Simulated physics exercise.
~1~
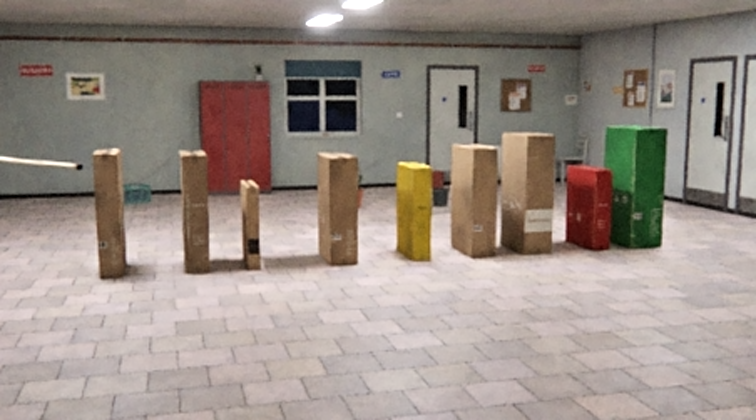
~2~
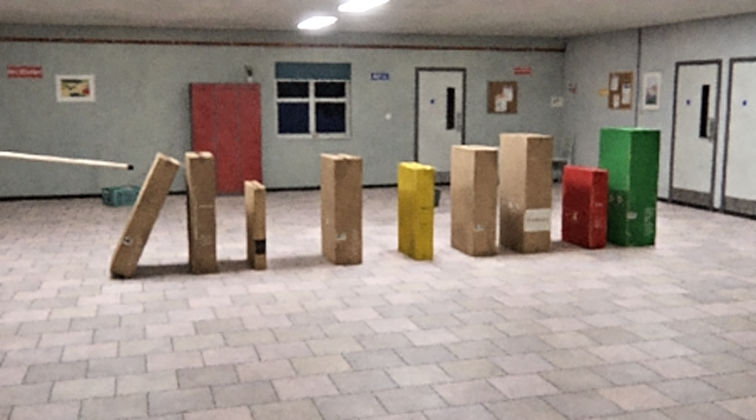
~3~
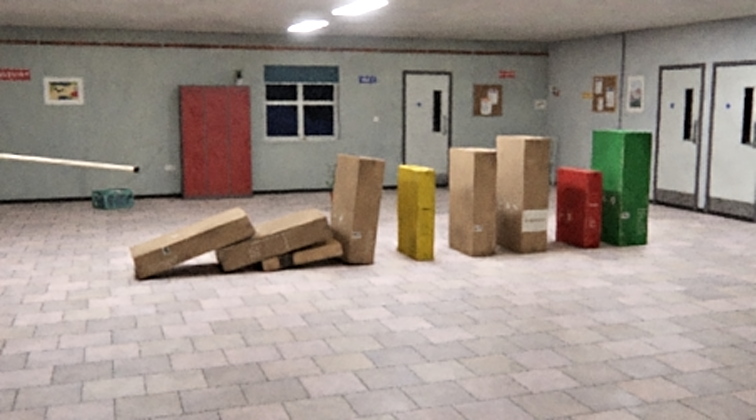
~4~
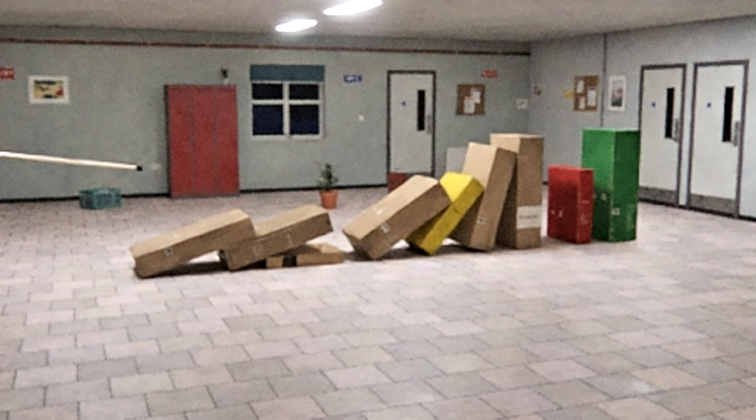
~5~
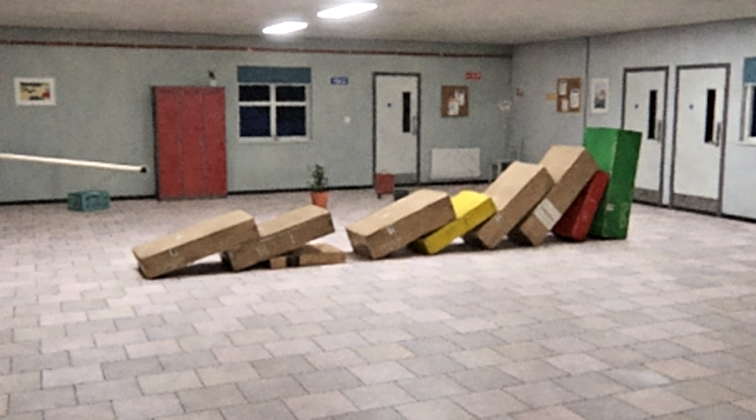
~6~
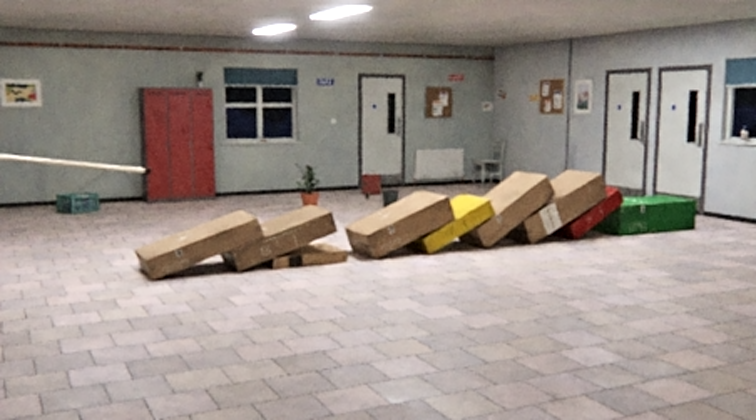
A pale pole reaches in from the left toward a row of nine upright cartons on the tiled floor of a grey-walled room, seen from the front as the view drifts slightly sideways. Most are brown, with a yellow one mid-row and a red and a tall green one at the right. The pole tips the leftmost carton rightward, and it knocks down the next two. The fall carries on through the yellow carton and the larger brown ones, then the red. Finally the green carton leans and drops flat, leaving none standing.
